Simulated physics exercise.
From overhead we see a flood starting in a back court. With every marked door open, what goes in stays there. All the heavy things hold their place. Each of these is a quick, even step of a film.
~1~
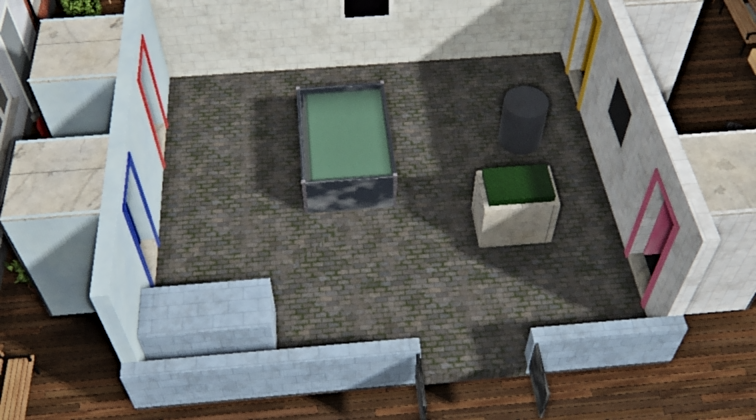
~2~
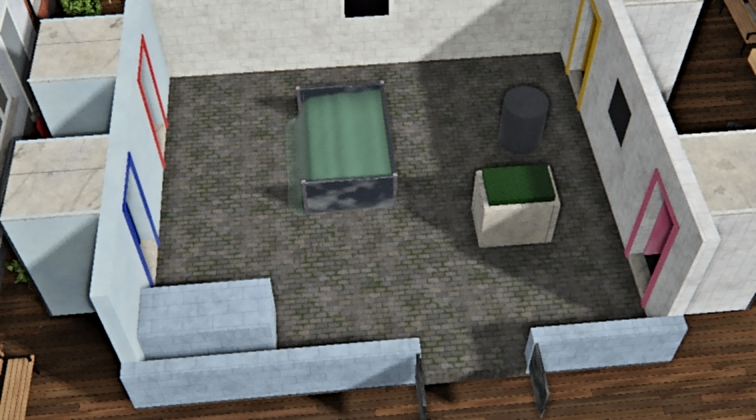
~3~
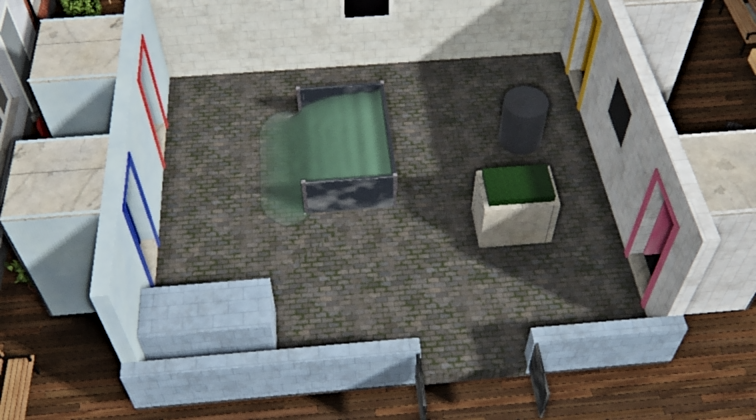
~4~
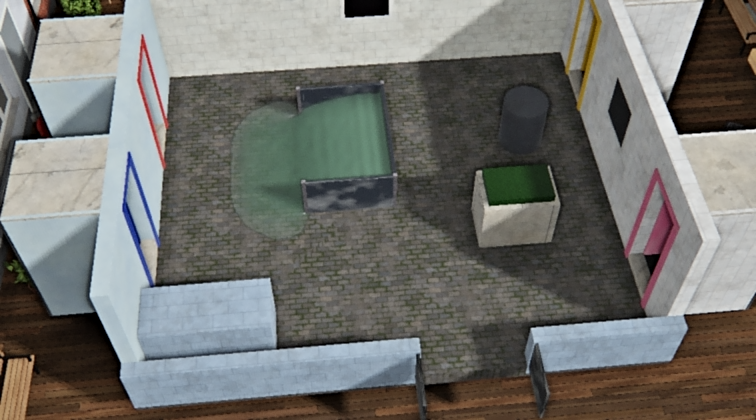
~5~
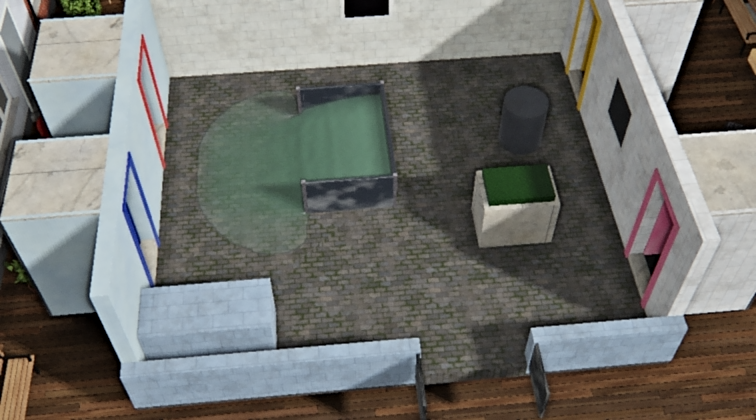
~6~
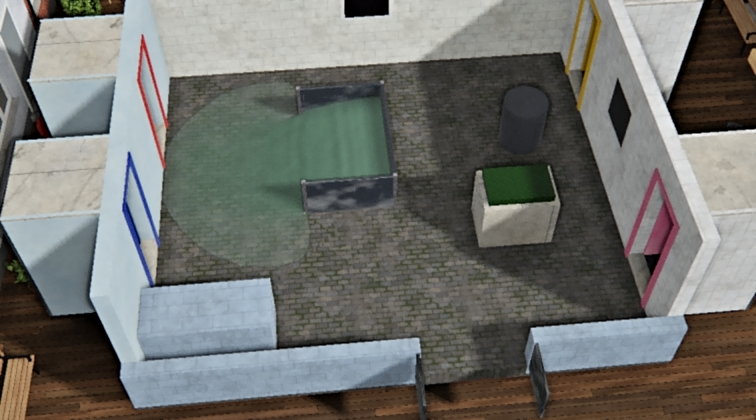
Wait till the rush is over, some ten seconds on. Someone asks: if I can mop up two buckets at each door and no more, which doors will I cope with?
The blue door: You will cope; the yellow door: You will cope; the red door: Too much for you; the pink door: You will cope.
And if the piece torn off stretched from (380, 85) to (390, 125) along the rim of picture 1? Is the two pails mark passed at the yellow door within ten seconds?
As far as I can tell, the yellow door breaks the threshold.
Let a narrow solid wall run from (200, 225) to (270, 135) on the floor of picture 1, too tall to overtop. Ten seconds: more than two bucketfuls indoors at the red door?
Red takes less.
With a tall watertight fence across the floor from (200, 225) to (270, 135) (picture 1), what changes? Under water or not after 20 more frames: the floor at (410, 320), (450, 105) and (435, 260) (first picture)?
Results in order: Swamped / bone-dry / bone-dry.
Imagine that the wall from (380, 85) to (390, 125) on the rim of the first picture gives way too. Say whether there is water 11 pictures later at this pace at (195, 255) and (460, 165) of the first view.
One after the other: Free of water, under water.
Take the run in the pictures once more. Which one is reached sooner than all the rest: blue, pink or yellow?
Looks like the door marked blue.
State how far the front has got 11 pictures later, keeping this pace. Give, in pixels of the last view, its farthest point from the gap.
(149, 384).
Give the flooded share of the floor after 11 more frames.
Around 25 in a hundred.
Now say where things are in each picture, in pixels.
In the first frame, still water in the tank at (345, 134).
In the second frame, water pours out at (305, 155) and has run to (298, 212).
In the third frame, water pours out at (305, 157) and has run to (285, 221).
In the fourth frame, the front is at (271, 233), out from the gap at (305, 157).
In the fifth frame, water pours out at (305, 158) and has run to (218, 122).
In the sixth frame, the front is at (169, 203), out from the gap at (305, 158).
A moment on, water covers 25 % of the floor; the blue door wet at the sill, nothing in, the yellow door not reached, the red door over two buckets in, the pink door not reached.
Next, water covers 25 % of the floor; the blue door wet at the sill, nothing in, the yellow door not reached, the red door far over two buckets in, the pink door not reached.
Then, water covers 40 % of the floor; the blue door wet at the sill, nothing in, the yellow door not reached, the red door far over two buckets in, the pink door not reached.
Later, water covers 80 % of the floor; the blue door wet at the sill, nothing in, the yellow door wet at the sill, nothing in, the red door far over two buckets in, the pink door not reached.
In the end, water covers 95 % of the floor; the blue door wet at the sill, nothing in, the yellow door wet at the sill, nothing in, the red door far over two buckets in, the pink door wet at the sill, nothing in.
